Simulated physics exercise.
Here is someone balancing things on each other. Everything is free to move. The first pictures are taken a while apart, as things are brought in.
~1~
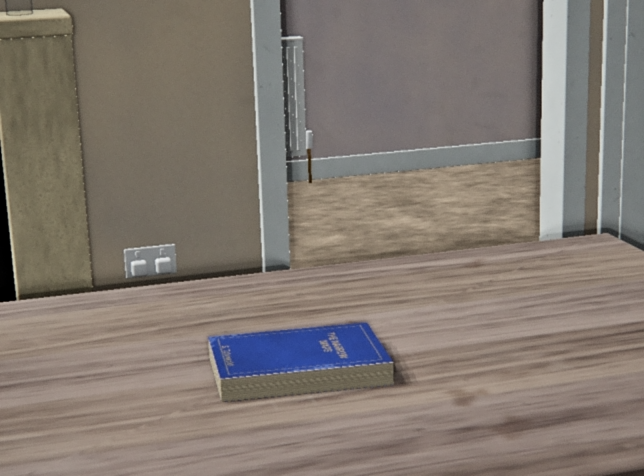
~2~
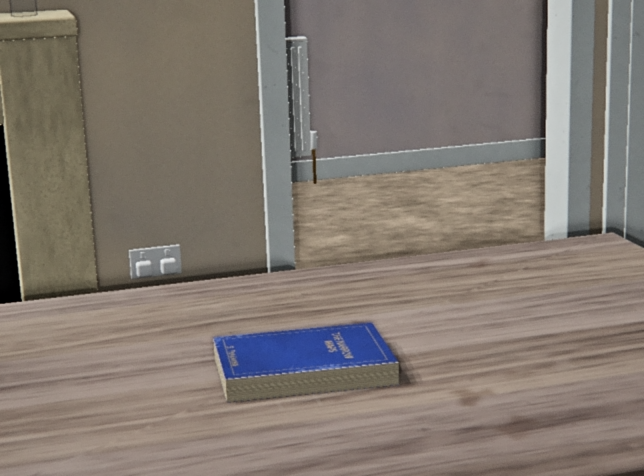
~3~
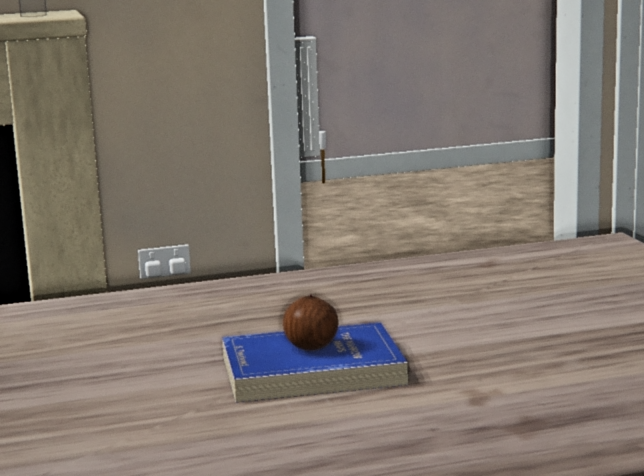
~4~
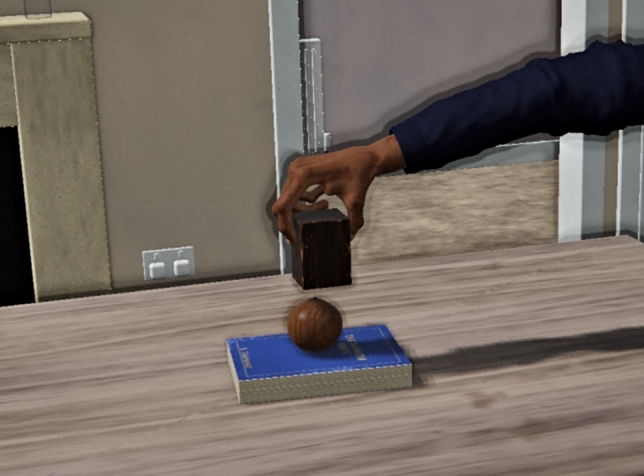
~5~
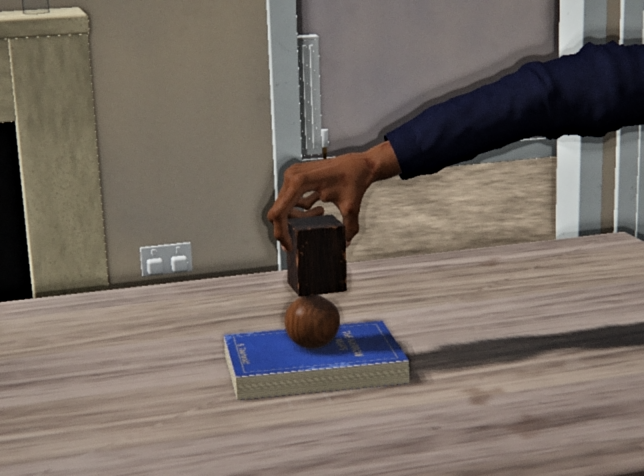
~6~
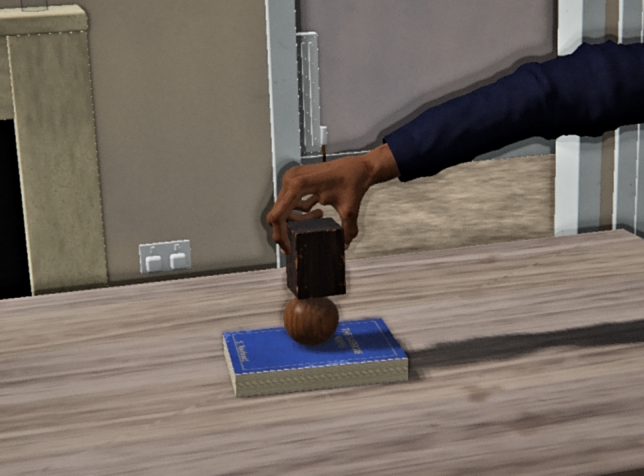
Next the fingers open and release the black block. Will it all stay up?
It loses its balance.
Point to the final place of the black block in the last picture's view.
Near (469, 323).
Then, 0.40 s on from there, black block now fallen.
Then, 0.50 s on from there, things are still on the move.
Then, 0.60 s on from there, as before.
In the end, fallen, black block; the other 2 unmoved. At the end, from the last picture's camera, black block near (469, 323). The pile comes apart.
